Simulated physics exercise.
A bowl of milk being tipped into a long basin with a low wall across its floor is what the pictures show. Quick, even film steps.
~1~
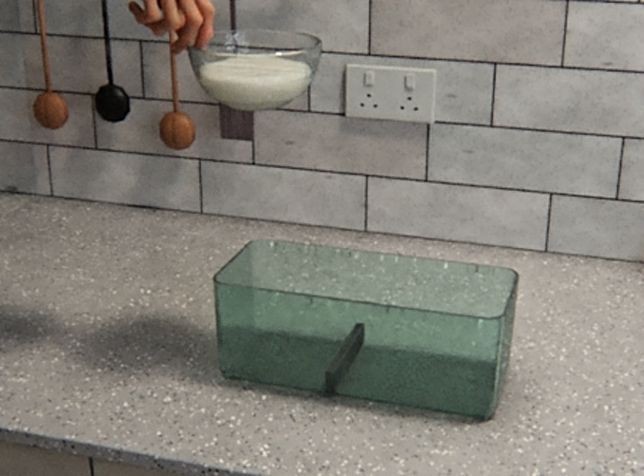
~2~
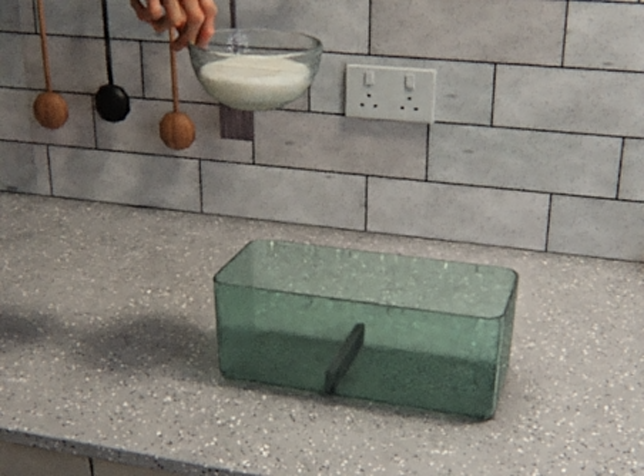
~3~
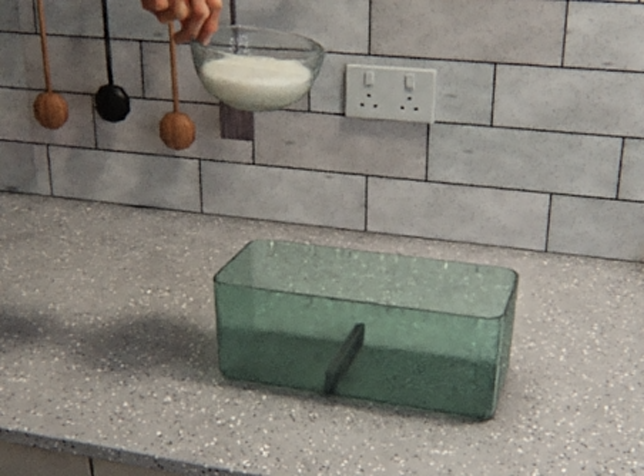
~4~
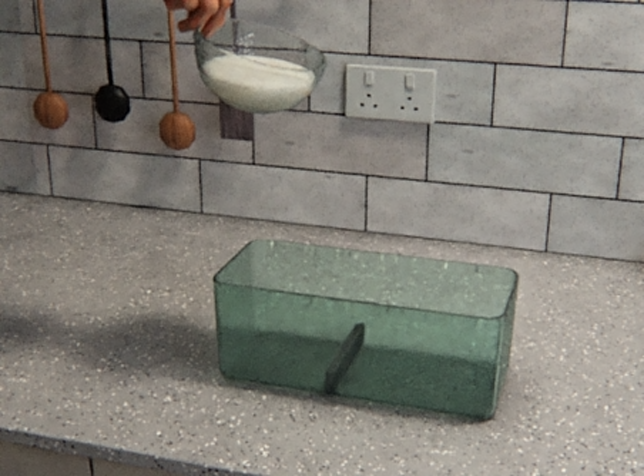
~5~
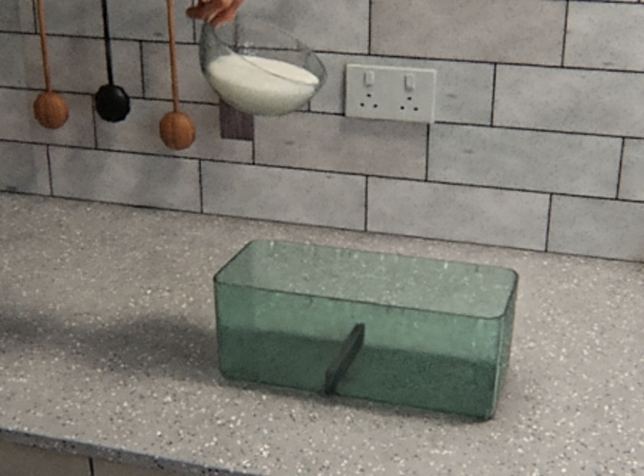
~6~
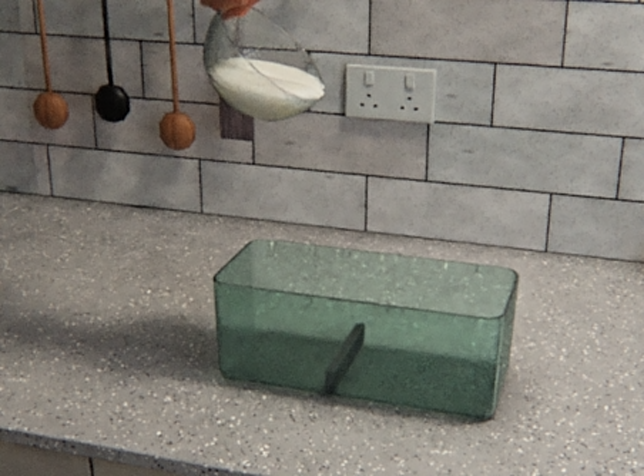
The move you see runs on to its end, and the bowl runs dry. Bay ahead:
The biggest share sits in the rightmost section.
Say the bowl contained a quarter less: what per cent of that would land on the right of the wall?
Estimate: Around 60 per cent.
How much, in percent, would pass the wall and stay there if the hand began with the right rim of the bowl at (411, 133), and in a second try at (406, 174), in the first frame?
Try one: 80 %; try two: 85 %.
A moment on, the tilt is 113° and 2 per cent is still to pour, 0 is left of the wall and 18 right of it.
Next, the tilt is 117° and 0 per cent is still to pour, 32 is left of the wall and 65 right of it.
Then the tilt is 117° and 0 per cent is still to pour, 31 is left of the wall and 63 right of it.
Later the tilt is 117° and 0 per cent is still to pour, 32 is left of the wall and 63 right of it.
Finally, 32 per cent lies left of the wall, 63 right of it and 5 outside.
